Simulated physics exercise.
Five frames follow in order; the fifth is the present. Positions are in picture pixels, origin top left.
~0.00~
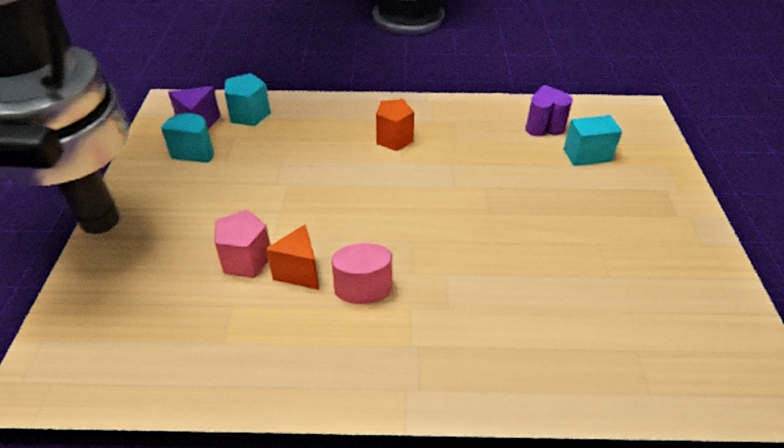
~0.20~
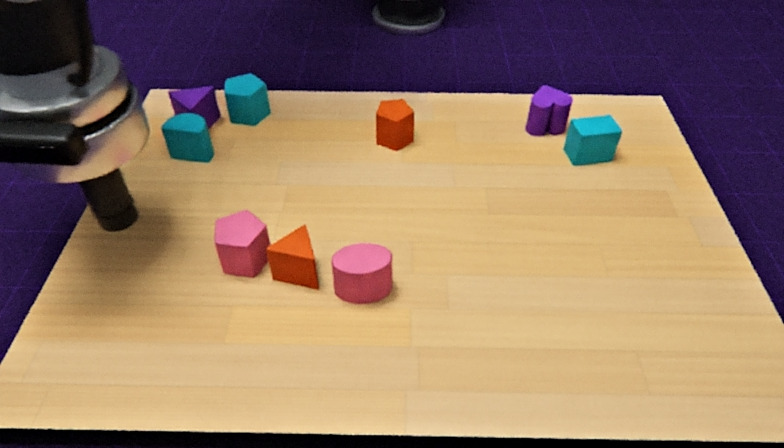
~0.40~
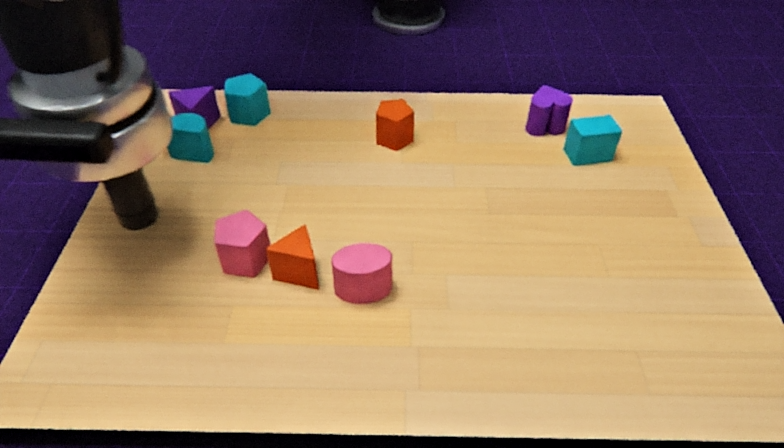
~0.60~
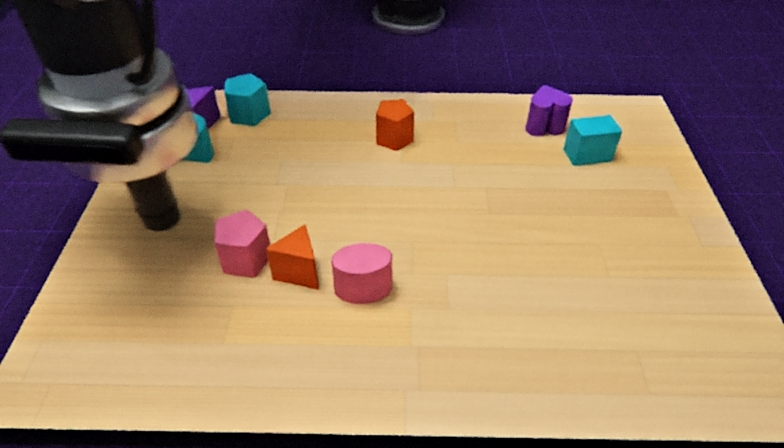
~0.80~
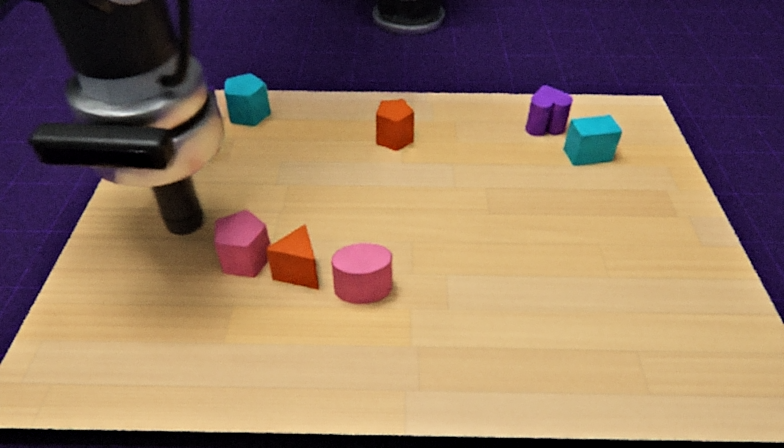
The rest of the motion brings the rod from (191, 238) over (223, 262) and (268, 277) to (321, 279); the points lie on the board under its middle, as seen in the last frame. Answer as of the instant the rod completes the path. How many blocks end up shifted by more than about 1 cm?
Expect three or more.
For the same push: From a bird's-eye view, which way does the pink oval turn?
It ends up turned anticlockwise.
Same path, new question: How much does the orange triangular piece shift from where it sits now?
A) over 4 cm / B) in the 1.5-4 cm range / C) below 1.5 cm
Answer: A.
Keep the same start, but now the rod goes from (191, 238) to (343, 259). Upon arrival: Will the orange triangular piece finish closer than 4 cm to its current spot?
I believe not.
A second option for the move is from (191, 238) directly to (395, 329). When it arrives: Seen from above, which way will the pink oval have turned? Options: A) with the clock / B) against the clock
The answer is B.
What follows on the original path. One third of the way, rod (219, 247); pink five-sided block (258, 237); orange triangular piece (300, 244), turned 15° anticlockwise.
Two thirds of the way, rod (265, 262); pink five-sided block (307, 253); orange triangular piece (348, 258), turned 20° anticlockwise; pink oval (404, 266), turned 20° anticlockwise.
At the end, rod (319, 265); pink five-sided block (357, 263), turned 25° clockwise; orange triangular piece (392, 282); pink oval (431, 275), turned 75° anticlockwise.
